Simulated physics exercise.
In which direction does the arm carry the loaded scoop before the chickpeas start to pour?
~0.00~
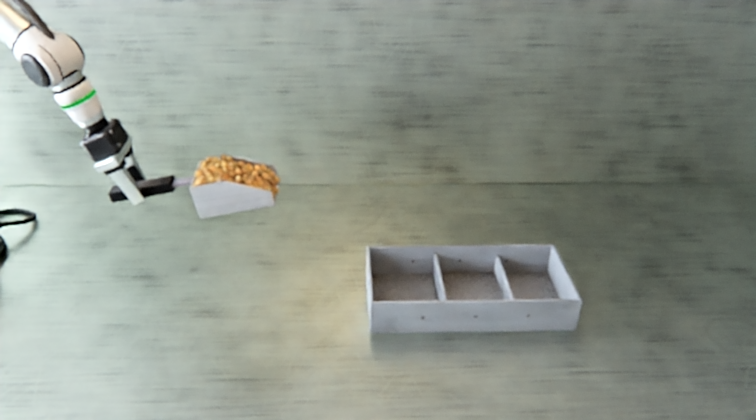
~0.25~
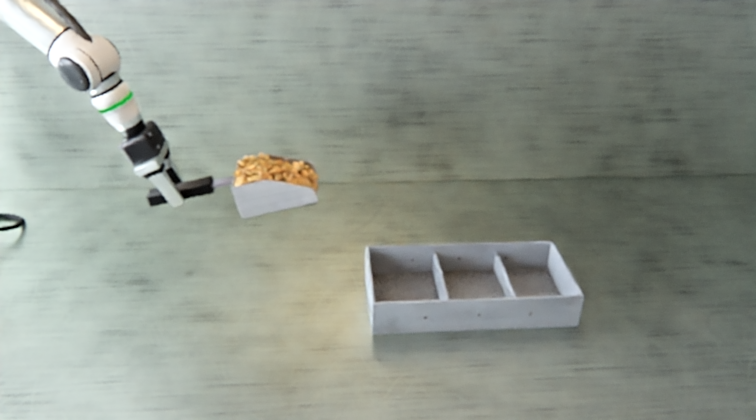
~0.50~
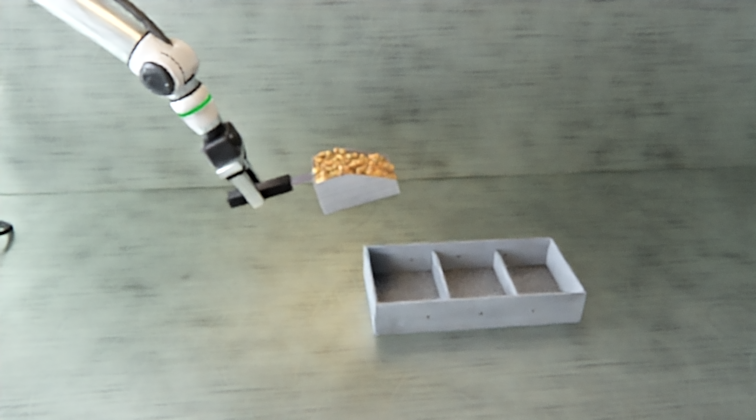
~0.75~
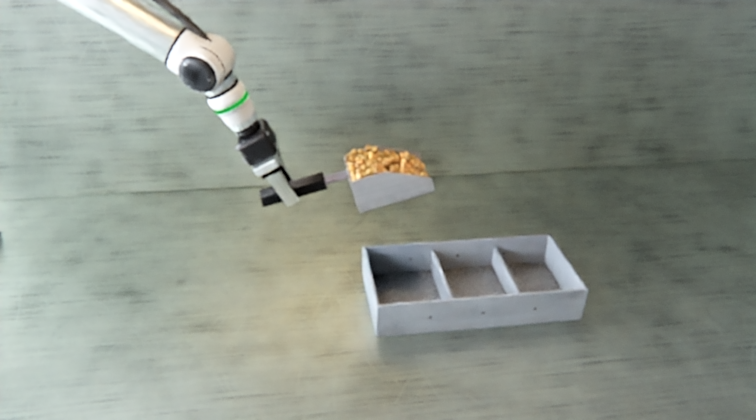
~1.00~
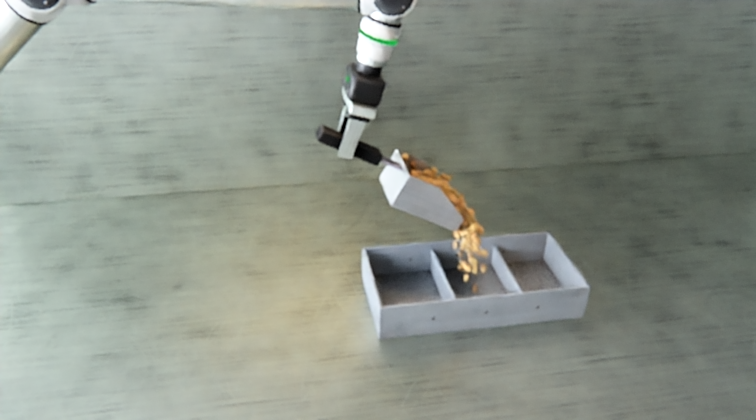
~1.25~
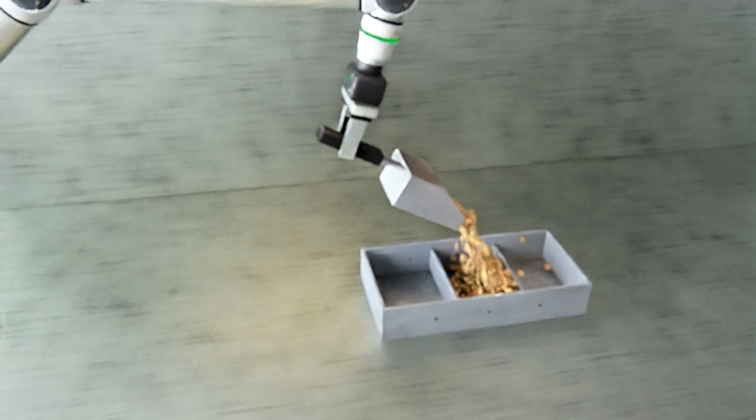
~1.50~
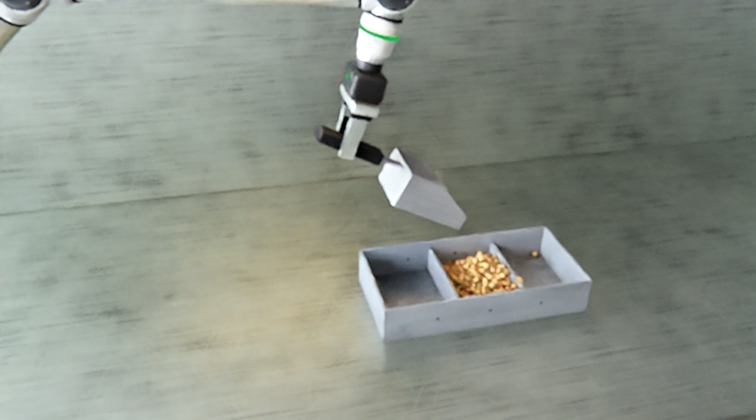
The arm carries the loaded scoop to the right, bringing it toward the box.
